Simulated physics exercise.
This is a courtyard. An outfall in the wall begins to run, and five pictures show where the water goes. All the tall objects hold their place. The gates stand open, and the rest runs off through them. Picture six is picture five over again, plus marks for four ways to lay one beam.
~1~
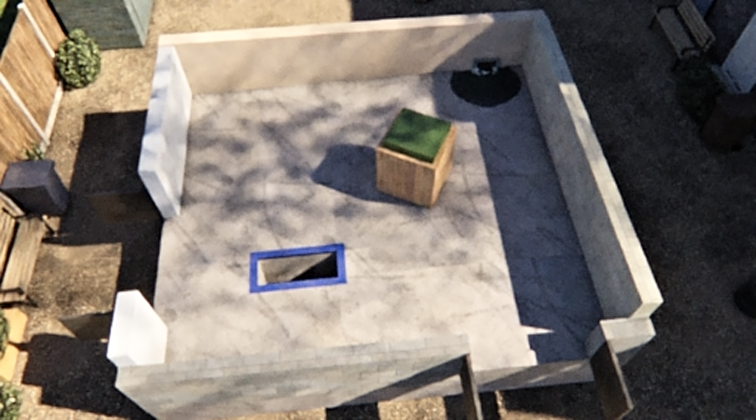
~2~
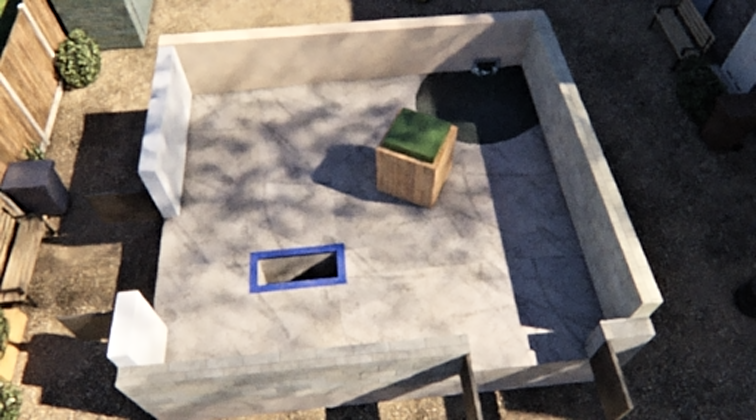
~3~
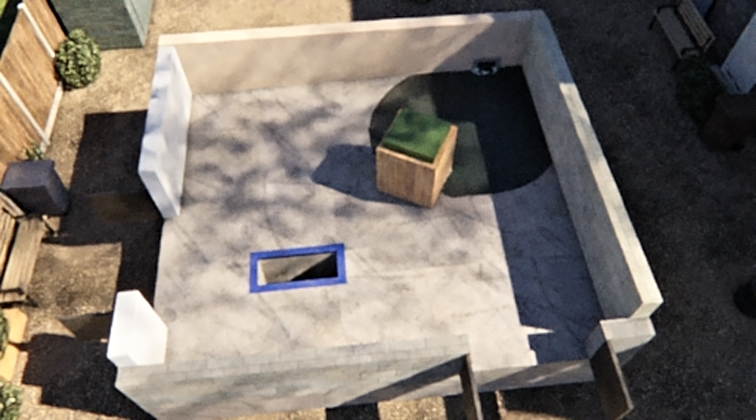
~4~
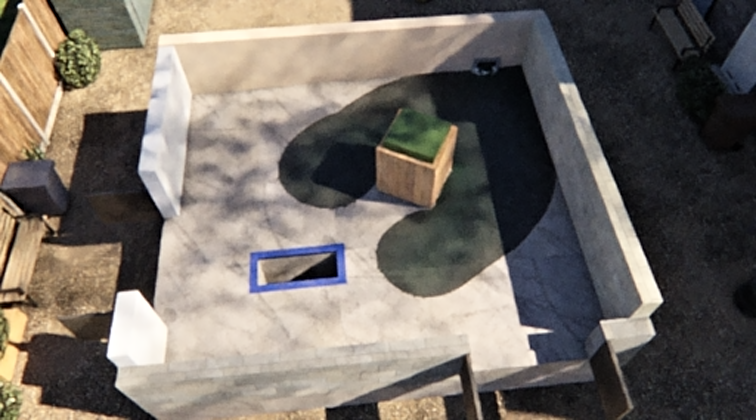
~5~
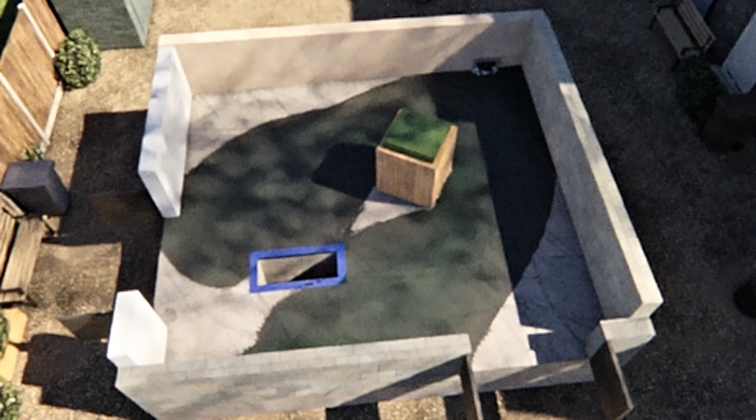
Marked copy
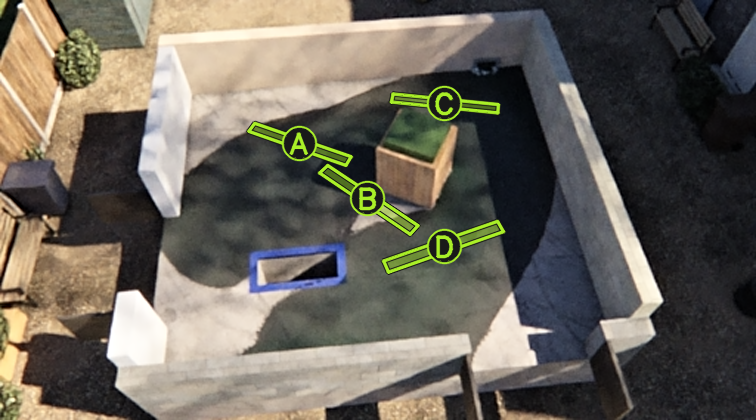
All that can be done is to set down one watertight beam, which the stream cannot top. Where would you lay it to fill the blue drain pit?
D is best.
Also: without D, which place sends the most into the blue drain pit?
A.
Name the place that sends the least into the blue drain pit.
The answer is B.
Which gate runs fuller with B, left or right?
The left one.
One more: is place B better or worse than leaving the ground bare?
Place B is worse.
On the marked copy, A from (251, 127) to (348, 160); B from (323, 169) to (414, 229); C from (392, 97) to (498, 108); D from (386, 266) to (500, 226).
With A, about 16 % of the stream runs into the blue drain pit, about 84 % out by the gates.
With B, about 5 % of the stream runs into the blue drain pit, about 95 % out by the gates.
With C, about 9 % of the stream runs into the blue drain pit, about 91 % out by the gates.
With D, about 39 % of the stream runs into the blue drain pit, about 61 % out by the gates.
